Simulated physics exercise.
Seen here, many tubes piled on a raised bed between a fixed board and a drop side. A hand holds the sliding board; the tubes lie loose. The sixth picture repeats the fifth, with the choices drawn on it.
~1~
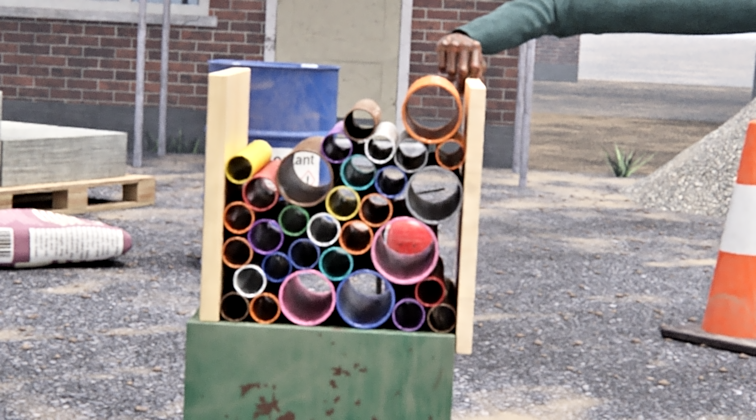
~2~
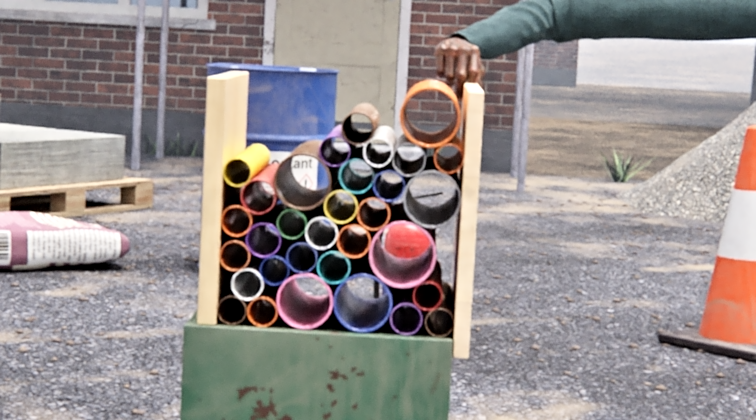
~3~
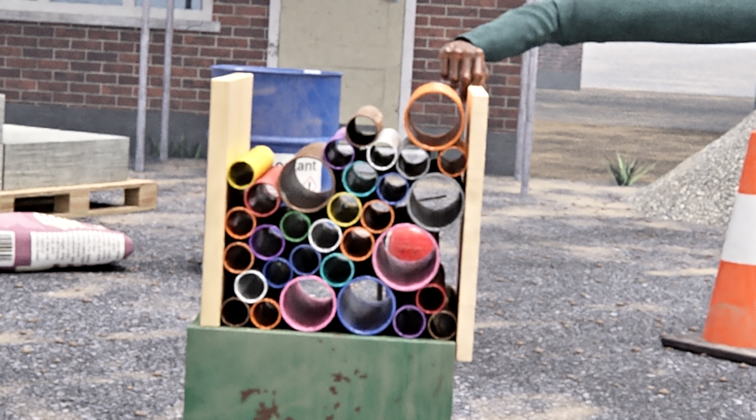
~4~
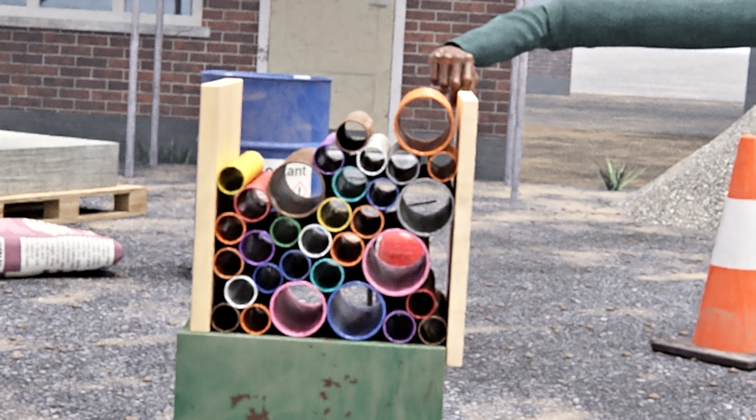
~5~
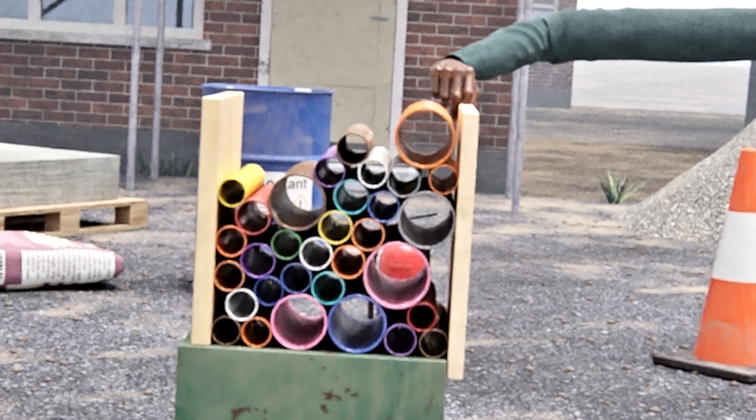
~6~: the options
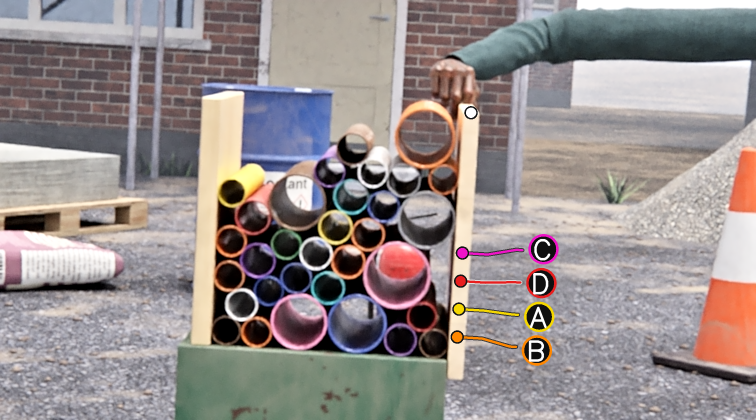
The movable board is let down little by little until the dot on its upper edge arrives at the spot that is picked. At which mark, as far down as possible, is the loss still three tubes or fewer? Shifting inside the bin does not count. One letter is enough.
Lower it to C and no more.
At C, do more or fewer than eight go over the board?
At C, fewer than eight.
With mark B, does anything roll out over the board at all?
Yes, at B.
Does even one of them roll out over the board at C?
At C: Yes.
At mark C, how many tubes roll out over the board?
With C, two.
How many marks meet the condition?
One of them.
On the marked copy, A at (459, 309); B at (457, 337); C at (462, 253); D at (460, 281); the white dot at (471, 113).
With C. Early on, top of the board (459, 174).
Further on, top of the board (455, 243).
At the end, top of the board (455, 252), two out over the board.
As for the rest, A more than three out over the board; B more than three out over the board; D more than three out over the board.
